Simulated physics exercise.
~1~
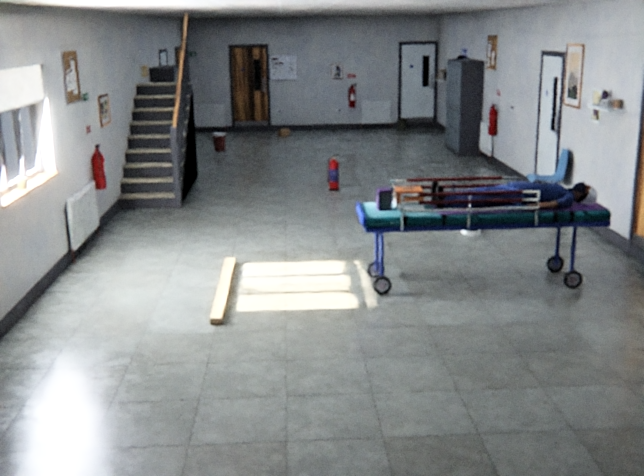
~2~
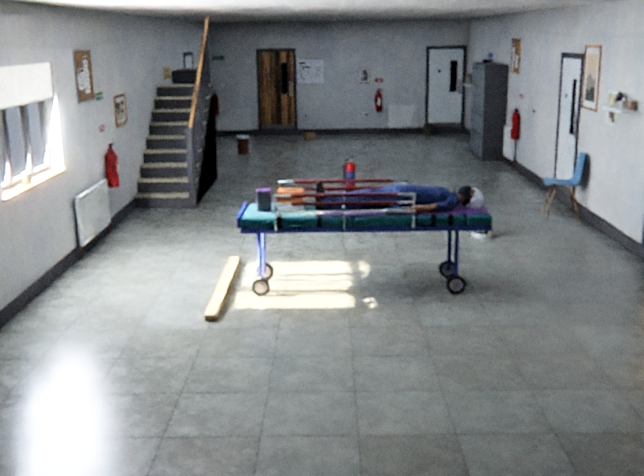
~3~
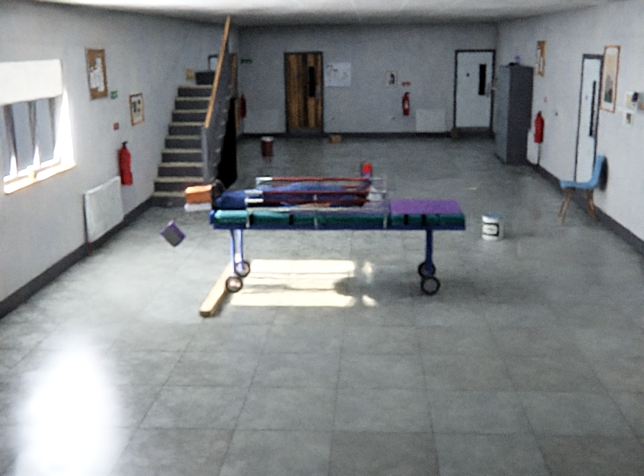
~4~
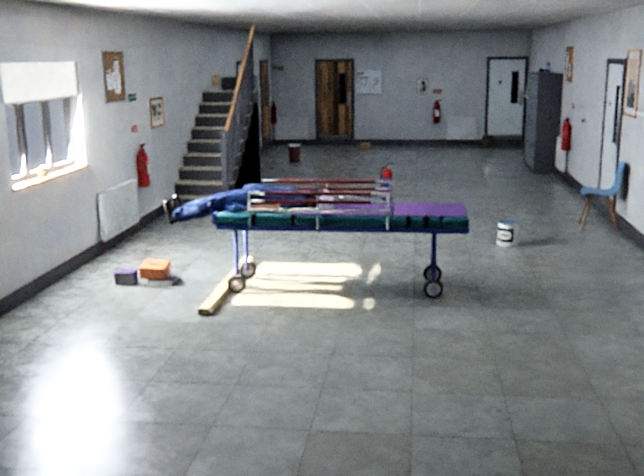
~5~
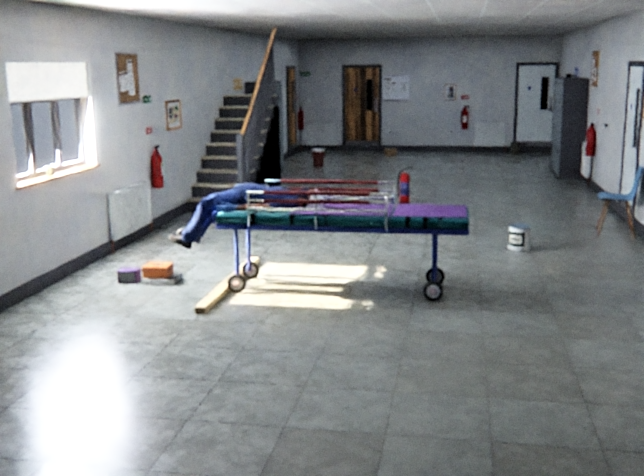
In a long grey-tiled hall with a staircase at the back left, a limp figure in blue lies on a wheeled stretcher, feet toward the left, with small boxes near that end. The stretcher rolls left toward a pale sill lying on the floor. It stops short at the sill without tipping, but the figure keeps sliding left along the bed. A purple box tumbles off the end, and an orange one and a flat grey item follow it to the floor. The legs push out past the foot end and finally droop over it, while the stretcher stays still.
